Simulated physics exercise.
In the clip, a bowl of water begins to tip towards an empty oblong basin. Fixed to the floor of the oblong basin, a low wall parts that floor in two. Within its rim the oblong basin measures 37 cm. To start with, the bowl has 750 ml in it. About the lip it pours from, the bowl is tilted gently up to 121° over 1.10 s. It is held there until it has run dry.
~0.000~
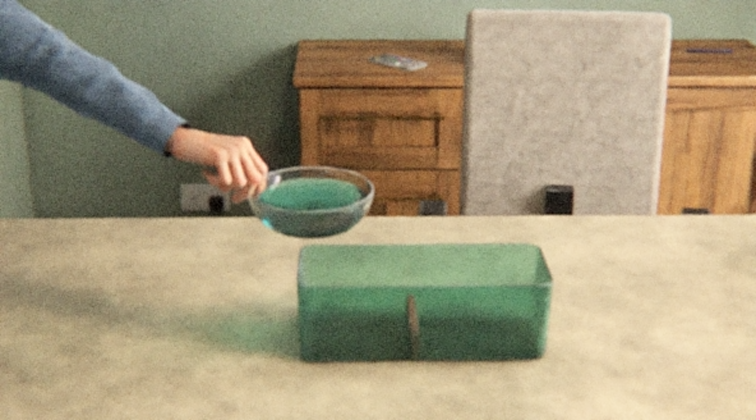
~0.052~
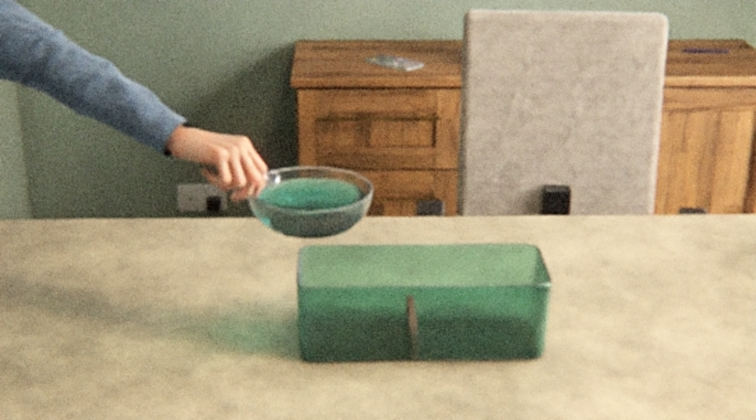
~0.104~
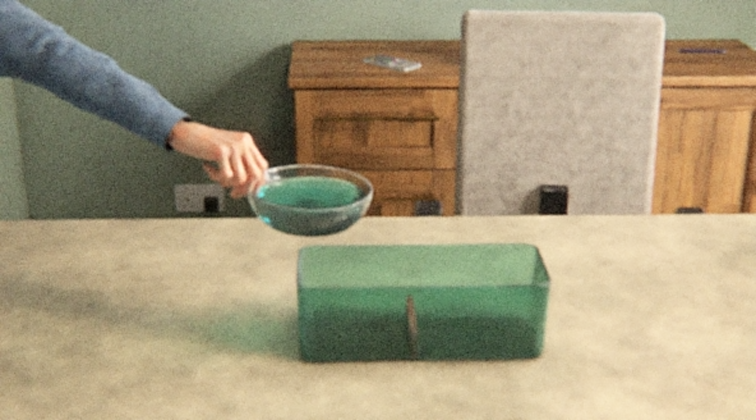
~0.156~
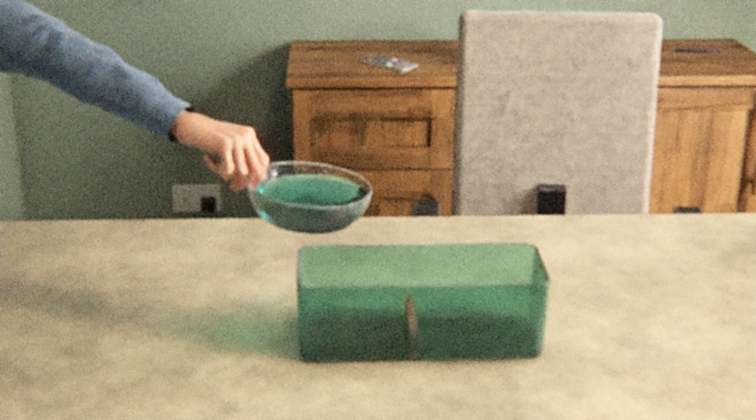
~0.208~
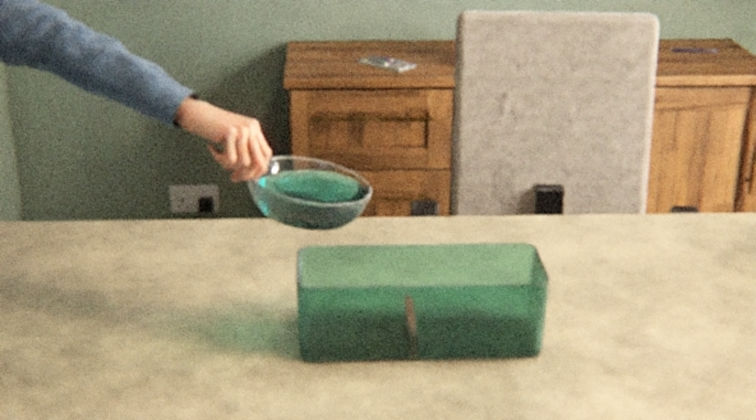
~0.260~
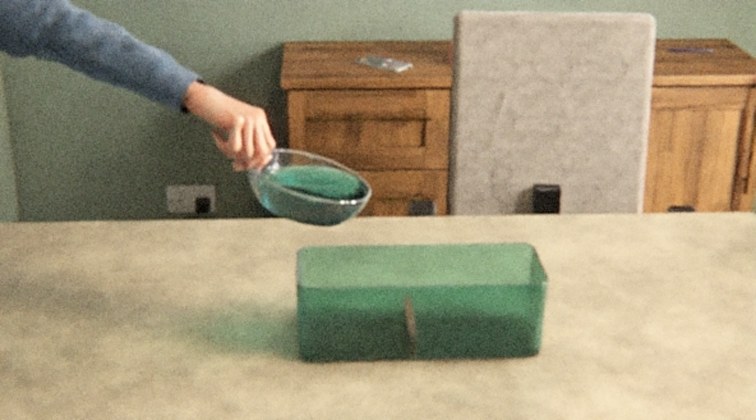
A hand slowly tilts a clear bowl of green liquid rightward above a green oblong basin.
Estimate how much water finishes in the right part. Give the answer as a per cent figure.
I would say 84 per cent.
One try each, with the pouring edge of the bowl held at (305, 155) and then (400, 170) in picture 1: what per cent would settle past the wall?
Some 30 and 85 per cent, in that order.
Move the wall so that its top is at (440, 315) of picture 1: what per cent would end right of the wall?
In that case, some 65 percent.
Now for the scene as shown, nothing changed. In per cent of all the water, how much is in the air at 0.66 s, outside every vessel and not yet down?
Near 54 per cent at that time.
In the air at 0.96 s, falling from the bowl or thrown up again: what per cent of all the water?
Some 3 per cent.
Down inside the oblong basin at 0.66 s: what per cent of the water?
Roughly 26 percent.
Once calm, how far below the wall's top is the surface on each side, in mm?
32 mm left, 12 mm right.
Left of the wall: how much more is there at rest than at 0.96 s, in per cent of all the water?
I'd put it at some 1 percent.
After 0.66 s the tilt is 80° and 19 per cent is still to pour, 3 is left of the wall and 23 right of it.
After 0.96 s the tilt is 116° and 0 per cent is still to pour, 13 is left of the wall and 83 right of it.
After 1.26 s the tilt is 121° and 0 per cent is still to pour, 15 is left of the wall and 84 right of it.
After 1.60 s the tilt is 121° and 0 per cent is still to pour, 15 is left of the wall and 84 right of it.
In the end 15 per cent lies left of the wall, 84 right of it and 1 outside.
